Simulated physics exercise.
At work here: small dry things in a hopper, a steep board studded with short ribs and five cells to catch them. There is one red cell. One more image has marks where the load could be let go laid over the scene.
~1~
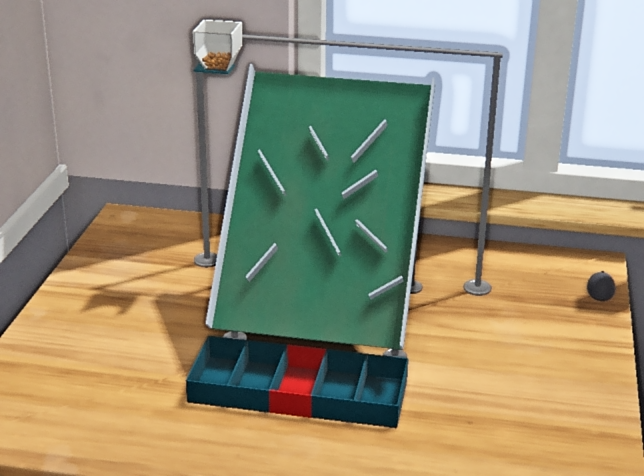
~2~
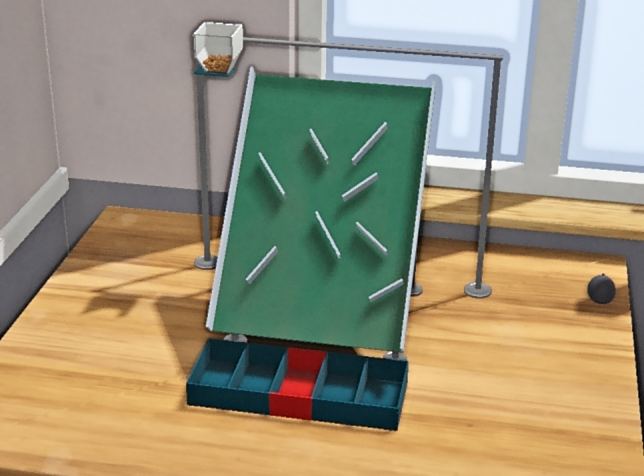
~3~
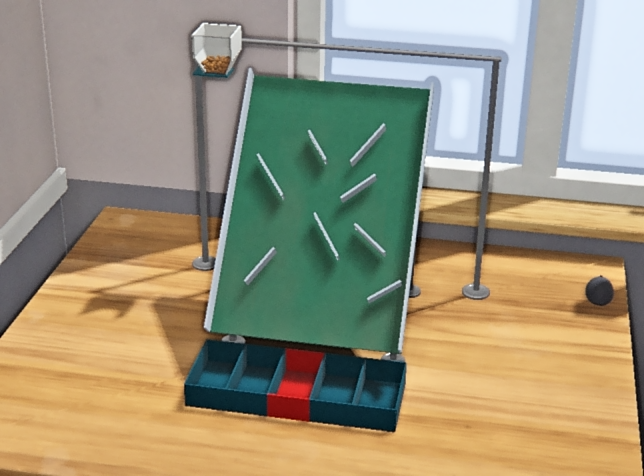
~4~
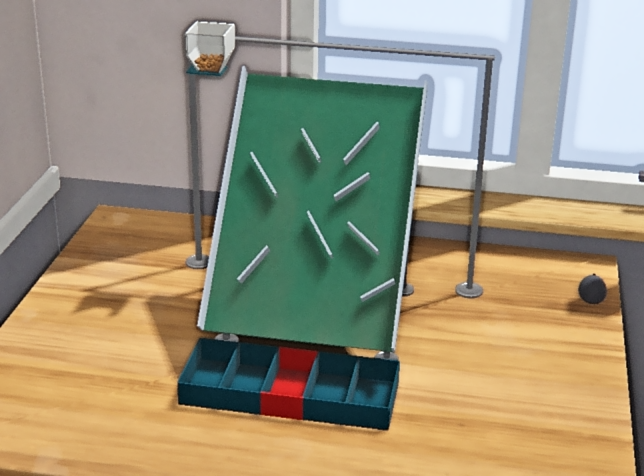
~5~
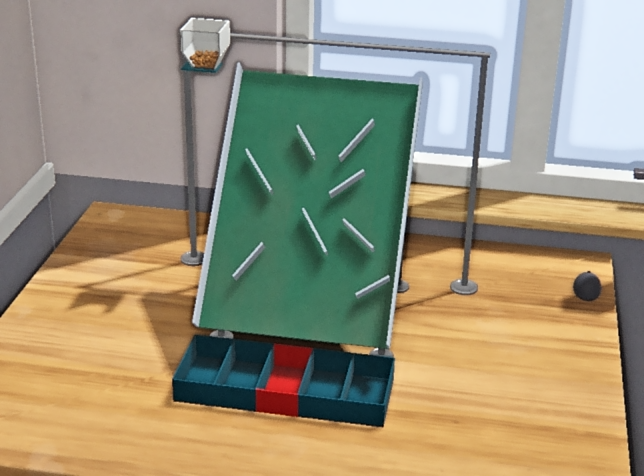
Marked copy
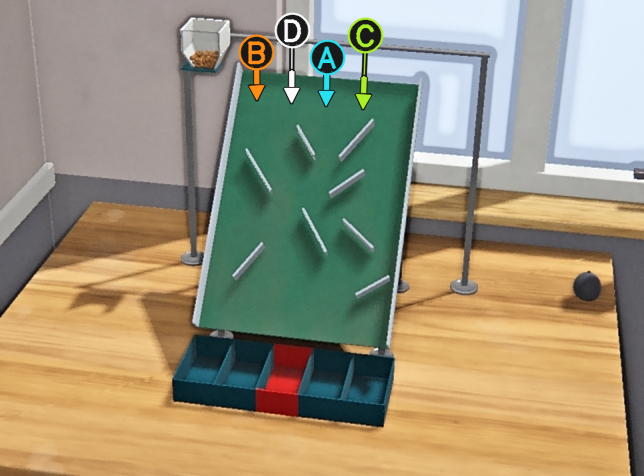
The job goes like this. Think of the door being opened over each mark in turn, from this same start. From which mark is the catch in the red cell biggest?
I would pick mark D.
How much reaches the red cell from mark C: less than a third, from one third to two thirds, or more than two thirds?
It is less than a third.
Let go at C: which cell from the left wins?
The fourth from the left.
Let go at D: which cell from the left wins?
The third from the left.
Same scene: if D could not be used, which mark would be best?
The answer is B.
On the marked copy, mark A meets the board at (326, 100); mark B meets the board at (256, 94); mark C meets the board at (363, 103); mark D meets the board at (291, 97).
If A is chosen, just a few in the red cell, almost all in other cells, just a few outside the box.
If B is chosen, roughly a quarter in the red cell, roughly two thirds in other cells, about a tenth outside the box.
If C is chosen, just a few in the red cell, almost all in other cells, just a few outside the box.
If D is chosen, roughly half in the red cell, roughly a third in other cells, about a tenth outside the box.
